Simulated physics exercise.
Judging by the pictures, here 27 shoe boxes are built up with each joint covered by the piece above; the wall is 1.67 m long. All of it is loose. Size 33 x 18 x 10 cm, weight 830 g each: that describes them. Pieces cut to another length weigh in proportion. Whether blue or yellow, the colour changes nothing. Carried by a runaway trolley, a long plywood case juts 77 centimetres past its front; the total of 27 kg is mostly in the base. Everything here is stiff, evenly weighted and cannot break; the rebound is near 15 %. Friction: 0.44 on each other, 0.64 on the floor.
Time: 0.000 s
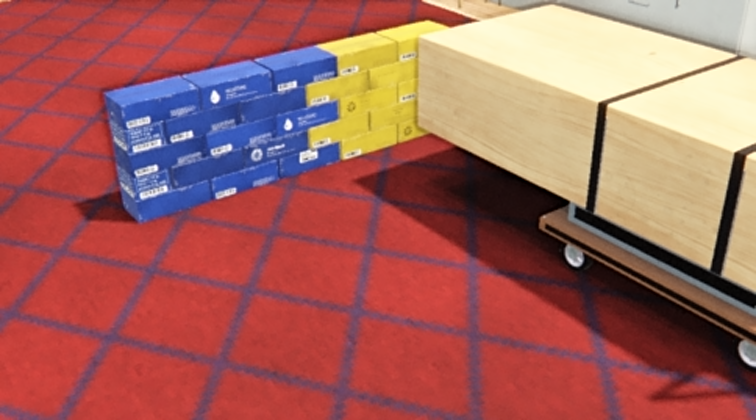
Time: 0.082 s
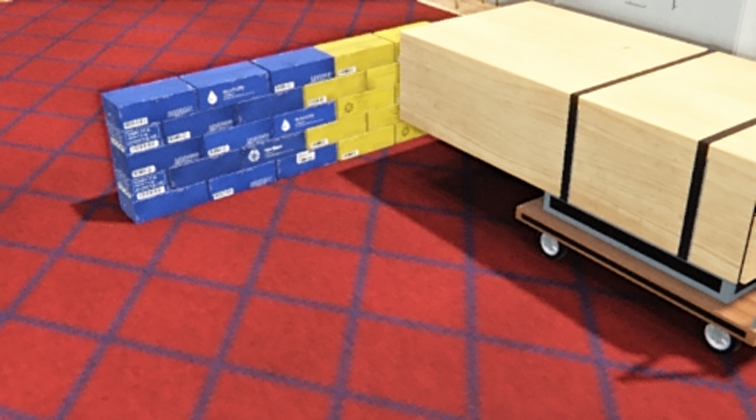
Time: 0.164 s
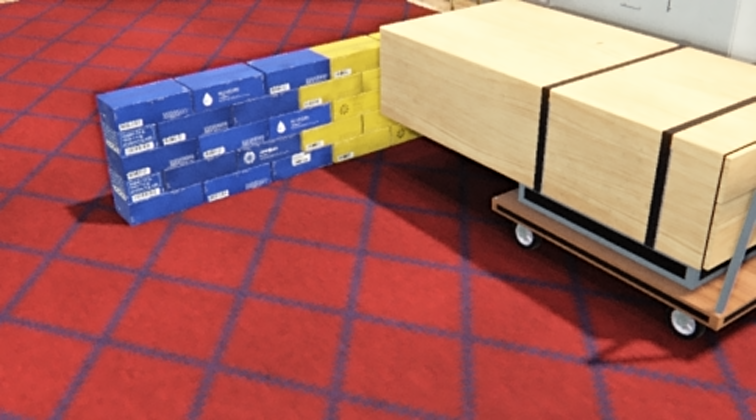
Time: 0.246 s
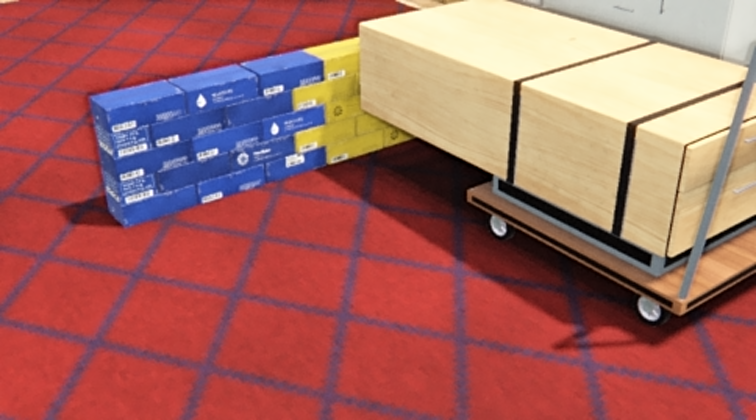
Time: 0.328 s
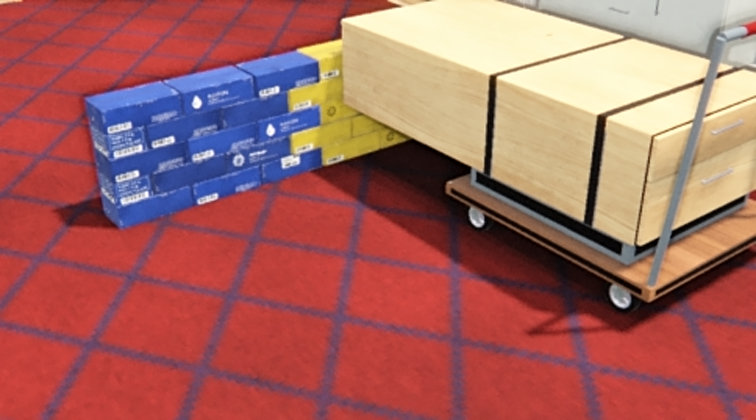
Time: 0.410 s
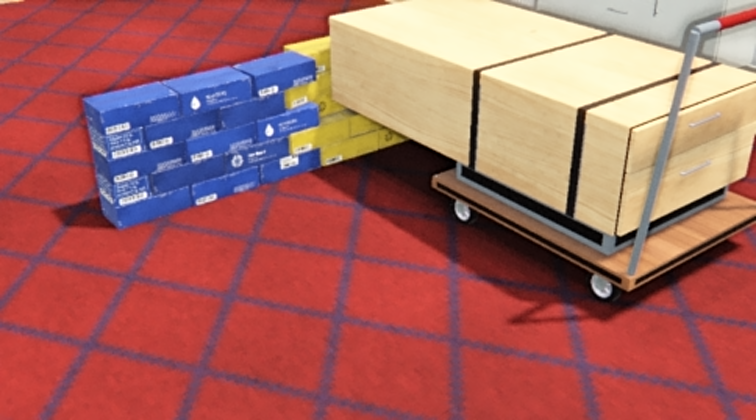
On a red carpet crossed by a dark diamond grid, the view looks down at an angle from a slowly panning camera. A low wall of stacked boxes, blue at left and yellow at right, stands beside a wheeled trolley carrying long pale wooden units bound with black straps. The trolley rolls leftward, its upright handle coming into view, and the load's front end pushes into the yellow boxes, shifting some.
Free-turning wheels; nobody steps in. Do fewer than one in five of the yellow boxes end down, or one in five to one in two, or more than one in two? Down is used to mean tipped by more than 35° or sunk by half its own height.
It is more than one in two.
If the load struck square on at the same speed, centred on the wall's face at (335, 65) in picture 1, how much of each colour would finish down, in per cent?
The blue ones would be 50 per cent down and the yellow ones 80 per cent.
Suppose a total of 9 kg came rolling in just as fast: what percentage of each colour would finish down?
The split would be blue 10, then yellow 80 per cent.
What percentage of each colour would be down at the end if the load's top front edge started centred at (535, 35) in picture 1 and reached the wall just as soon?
Blue 10%, yellow 70%.
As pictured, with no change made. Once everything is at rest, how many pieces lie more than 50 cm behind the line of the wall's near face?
4 or so.
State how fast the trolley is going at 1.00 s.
0.8 m/s.
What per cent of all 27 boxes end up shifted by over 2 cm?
Displaced: 50 %.
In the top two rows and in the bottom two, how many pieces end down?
6, then 1.
After 0.58 s, load 25 cm past the wall's line, still rolling; 6 of the 12 yellow boxes down (6 of 27 in all colours); top yellow box leaning 21°, 58 mm lower; top blue box leaning 12°.
After 1.00 s, load 60 cm past the wall's line, still rolling; 8 of the 12 yellow boxes down (9 of 27 in all colours); top yellow box upside down; top blue box leaning 10°, 18 cm lower.
At rest (2.7 s), load 1.00 m past the wall's line, still rolling; 8 of the 12 yellow boxes down (9 of 27 in all colours); top yellow box upside down; top blue box leaning 16°, 28 cm lower. That is 67 per cent. As the last picture would show them, middles, top yellow box near (208, 104), top blue box near (228, 111).
